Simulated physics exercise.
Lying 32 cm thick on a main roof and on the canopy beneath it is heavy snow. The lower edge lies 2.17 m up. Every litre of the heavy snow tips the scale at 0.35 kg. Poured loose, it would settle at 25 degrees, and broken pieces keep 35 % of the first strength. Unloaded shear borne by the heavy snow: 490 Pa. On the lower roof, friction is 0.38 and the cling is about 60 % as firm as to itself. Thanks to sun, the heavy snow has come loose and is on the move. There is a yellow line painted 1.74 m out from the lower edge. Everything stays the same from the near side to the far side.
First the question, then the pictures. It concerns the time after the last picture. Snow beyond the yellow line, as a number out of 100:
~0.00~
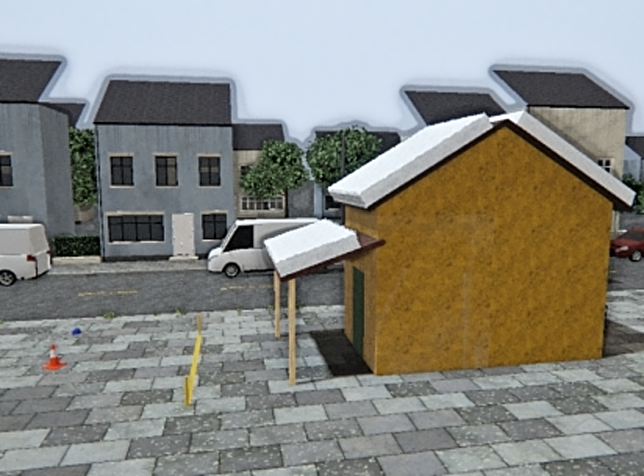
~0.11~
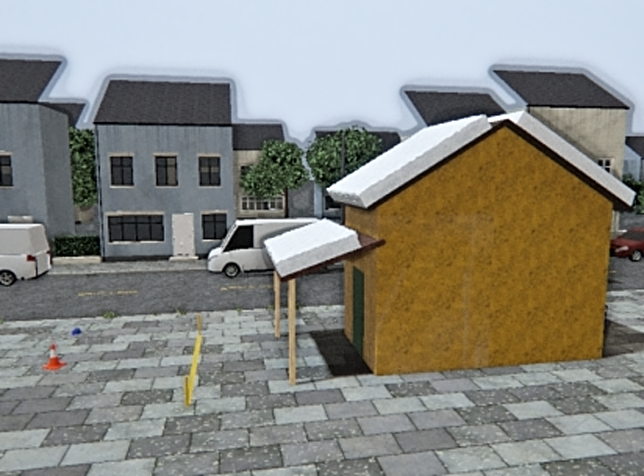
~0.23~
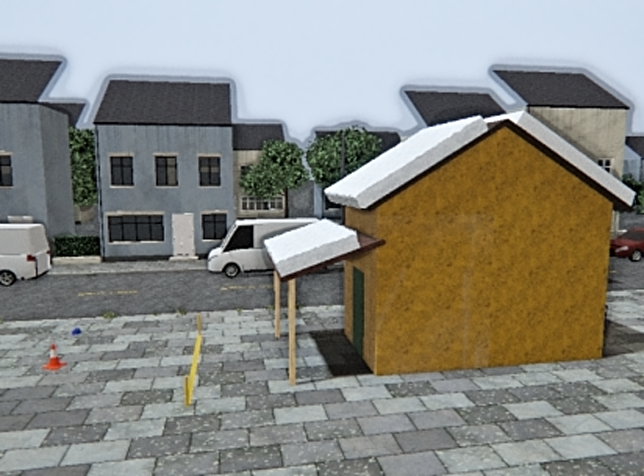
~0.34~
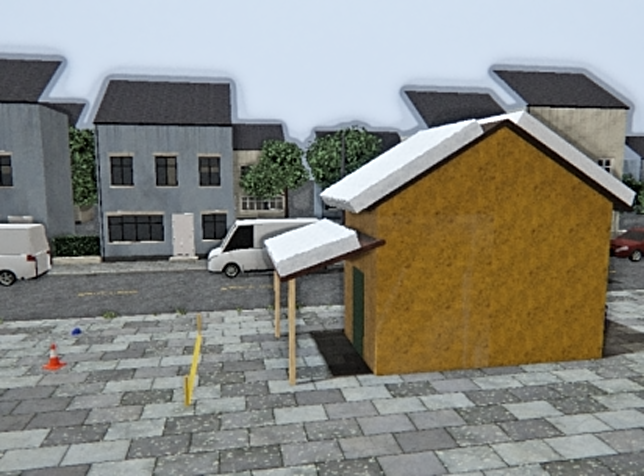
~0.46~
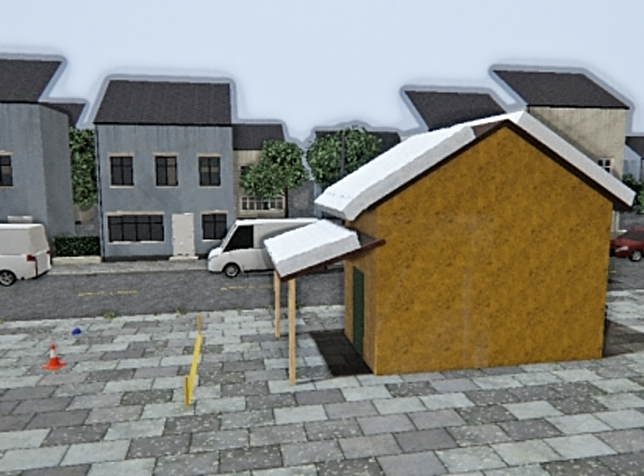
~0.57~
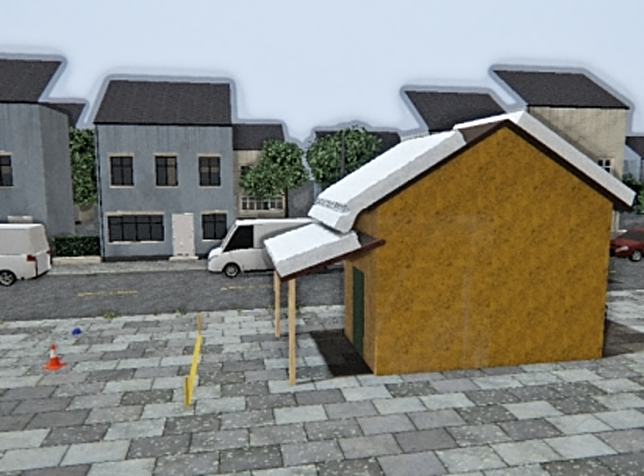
44 %.
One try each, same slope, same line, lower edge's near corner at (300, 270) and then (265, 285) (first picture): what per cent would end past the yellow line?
Close to 45 % on the first try, close to 45 % on the next.
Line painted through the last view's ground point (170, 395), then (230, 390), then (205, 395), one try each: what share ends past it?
Respectively 35, 65 and 50 percent would end past it.
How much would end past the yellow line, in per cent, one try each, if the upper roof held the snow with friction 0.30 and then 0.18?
It would be 30 % the first time and 40 % the second.
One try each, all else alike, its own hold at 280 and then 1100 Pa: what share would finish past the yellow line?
Expect about 50 in a hundred, then about 20 in a hundred.
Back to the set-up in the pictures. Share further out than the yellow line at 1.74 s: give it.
Around 1 percent of it.
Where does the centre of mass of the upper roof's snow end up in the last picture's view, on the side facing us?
Near face, approx. (164, 376).
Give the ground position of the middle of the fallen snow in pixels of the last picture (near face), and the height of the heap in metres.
(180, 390), 0.4 m.
After 1.10 s, none is below the lower edge and 0 % is past the line.
After 1.74 s, 48 % is below the lower edge and 1 % is past the line.
After 2.37 s, 79 % is below the lower edge and 41 % is past the line.
After 3.00 s, 80 % is below the lower edge and 44 % is past the line.
After 3.30 s, at the end, 80 % is below the lower edge and 44 % is past the line.
